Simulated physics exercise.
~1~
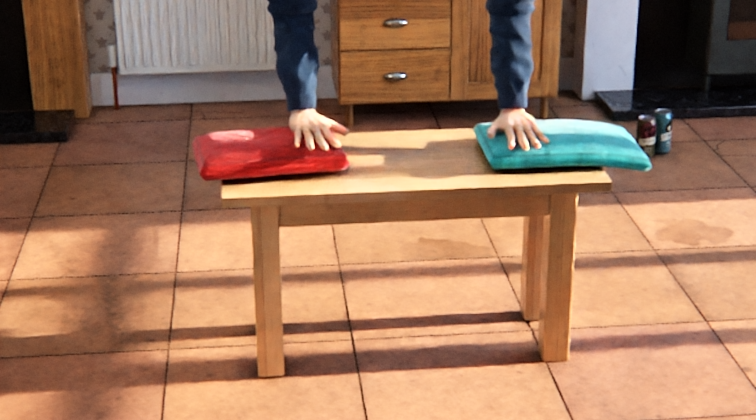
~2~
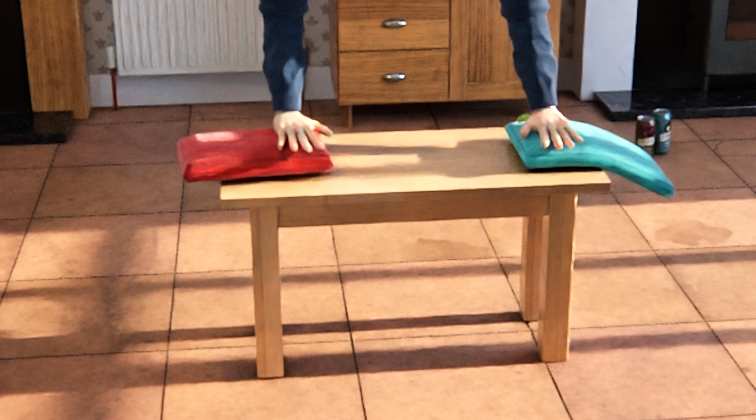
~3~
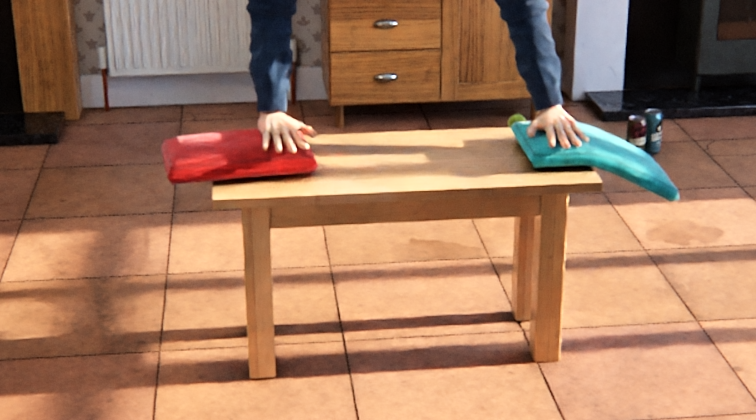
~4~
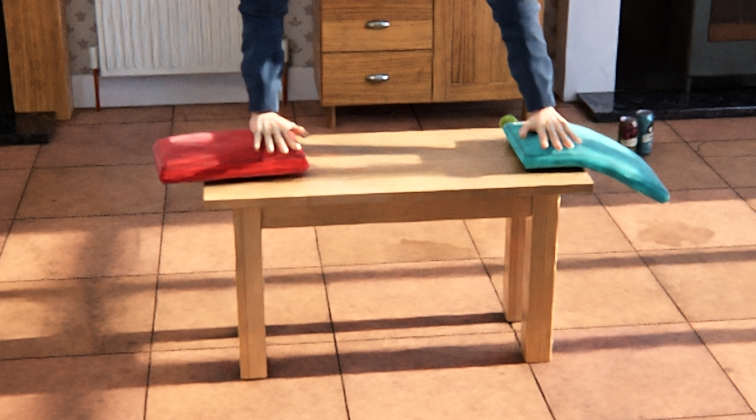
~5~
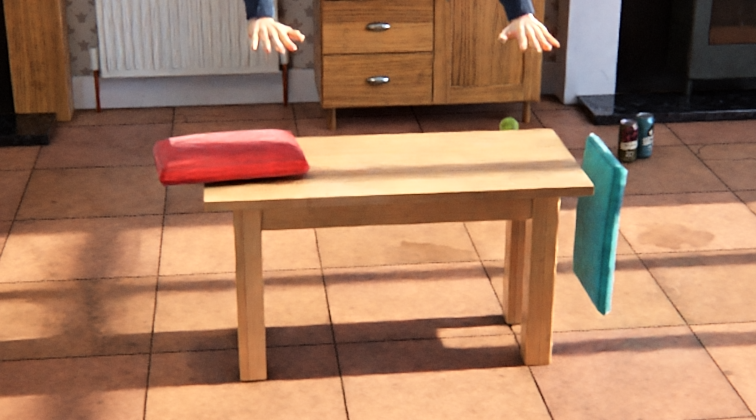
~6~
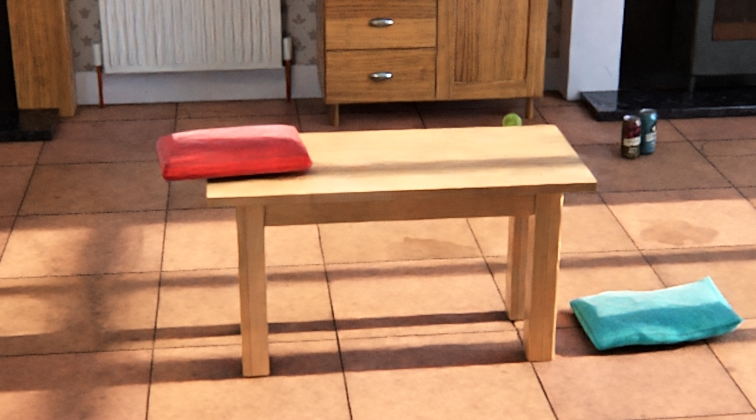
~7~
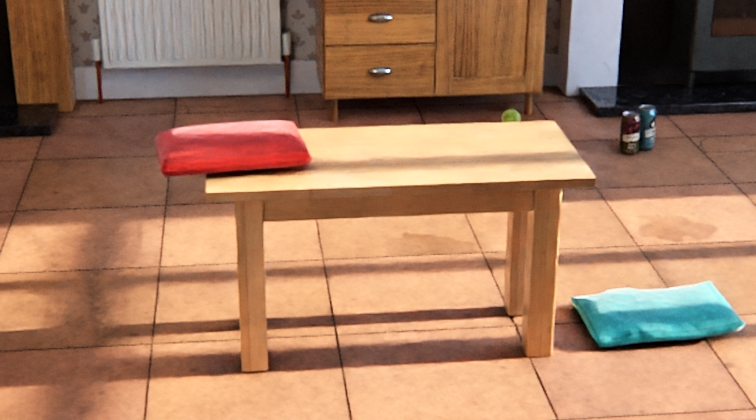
The footage shows two hands pushing a red soft bag and a turquoise folded blanket outward to opposite ends of a low wooden table, then letting go. The red bag stays on the left end while the turquoise blanket slips off the right end and lies on the tiled floor.
